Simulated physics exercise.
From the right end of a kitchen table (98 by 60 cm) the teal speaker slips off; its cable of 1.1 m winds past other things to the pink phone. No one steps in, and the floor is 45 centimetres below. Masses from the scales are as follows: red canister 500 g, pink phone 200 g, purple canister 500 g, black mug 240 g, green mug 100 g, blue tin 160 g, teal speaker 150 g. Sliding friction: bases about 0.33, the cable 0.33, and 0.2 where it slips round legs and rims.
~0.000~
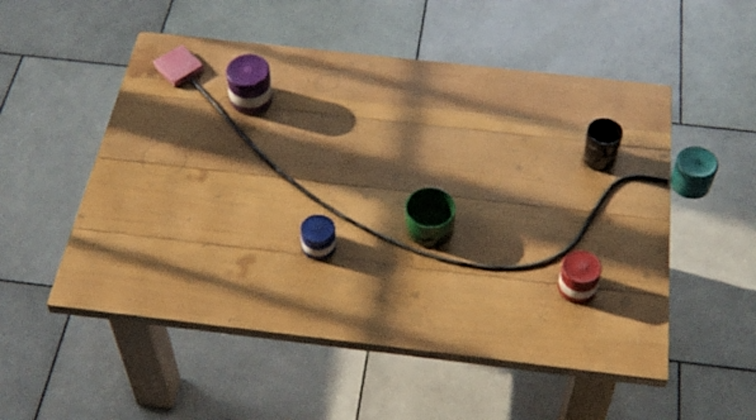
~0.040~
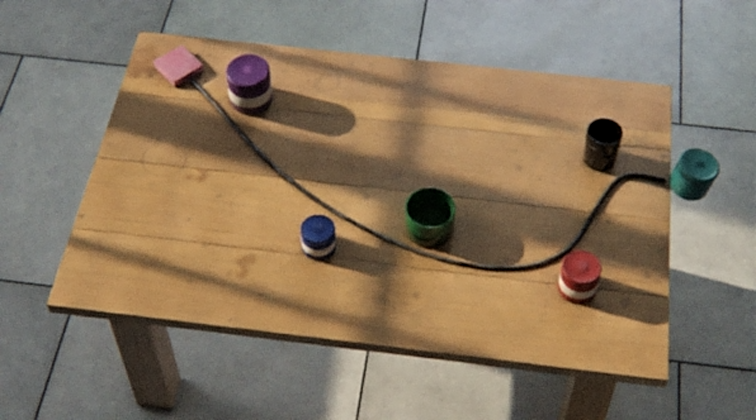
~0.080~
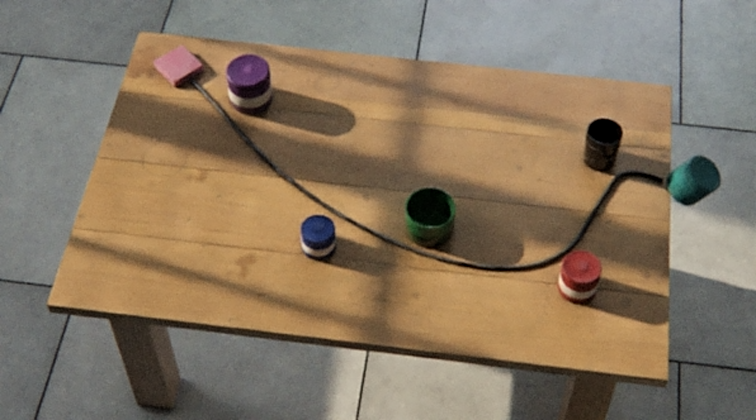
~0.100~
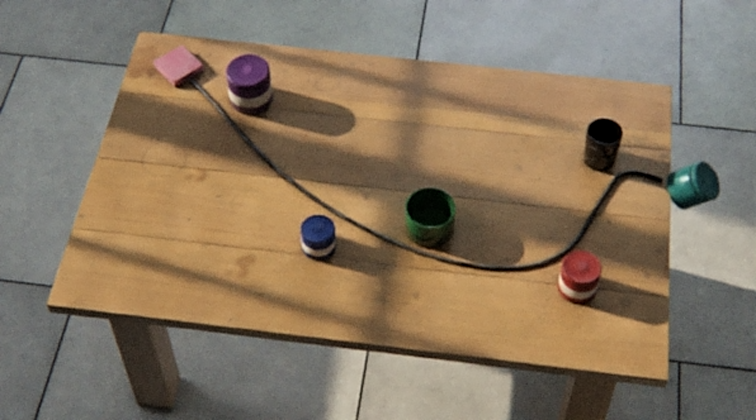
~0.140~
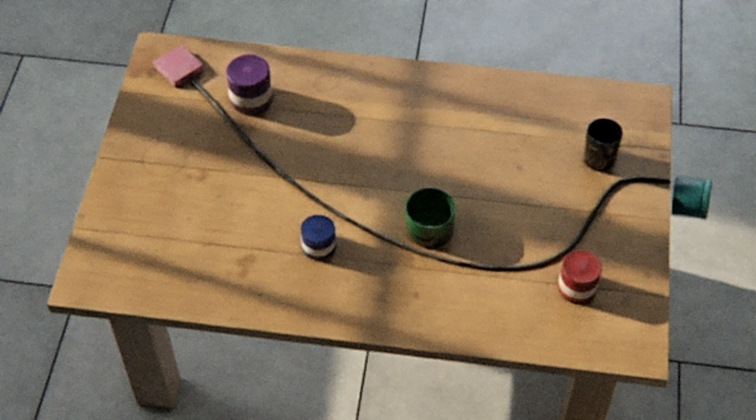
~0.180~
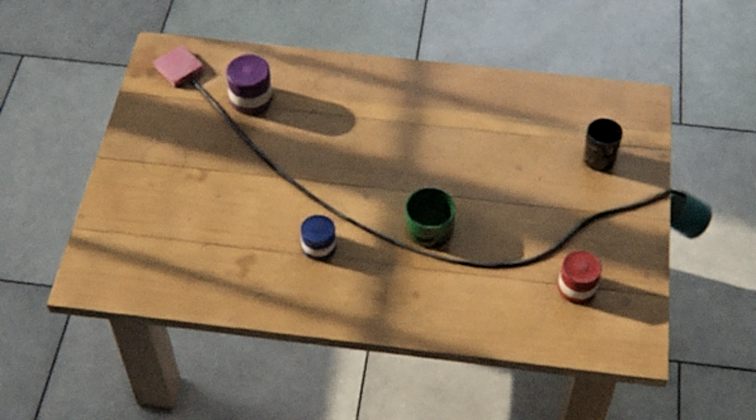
The clip shows a wooden table with mugs, canisters, a tin and a dark cable linking a pink object to a teal cylinder, which tilts and drops slightly beyond the right edge as the cable's right end straightens.
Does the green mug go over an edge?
It won't go over.
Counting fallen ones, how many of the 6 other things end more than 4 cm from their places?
I make it 2.
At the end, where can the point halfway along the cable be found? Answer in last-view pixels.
In the last view it sits close to pixel (508, 177).
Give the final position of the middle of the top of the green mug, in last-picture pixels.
You'll find it ending up somewhere near (473, 100).
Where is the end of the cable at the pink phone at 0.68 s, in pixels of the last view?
(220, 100), give or take.
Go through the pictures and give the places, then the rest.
In the first frame, green mug (430, 207); cable runs through (615, 184) (536, 264) (307, 193).
In the second frame, teal speaker (698, 163); cable runs through (614, 183).
In the third frame, teal speaker (694, 181); cable runs through (613, 183).
In the fourth frame, teal speaker (694, 185); cable runs through (613, 182).
In the fifth frame, teal speaker (691, 198); cable runs through (616, 184).
In the sixth frame, green mug (430, 207); cable runs through (644, 201) (536, 258) (307, 193).
At 0.4 s, the cable's tail end at (210, 92); green mug 17 cm off its start, teal speaker over the edge, pink phone 5 cm off its start.
At 0.7 s, the cable's tail end at (220, 100); green mug 24 cm off its start, teal speaker over the edge, pink phone 7 cm off its start.
At 0.9 s, the cable's tail end at (222, 101); green mug 24 cm off its start at (473, 101), pink phone 8 cm off its start at (207, 86), teal speaker over the edge.
At 1.2 s, the cable's tail end at (222, 101); green mug 24 cm off its start, pink phone 8 cm off its start, teal speaker over the edge.
At 2.4 s, the cable's tail end at (222, 101); green mug 24 cm off its start at (473, 100), pink phone 8 cm off its start at (207, 86), teal speaker over the edge.
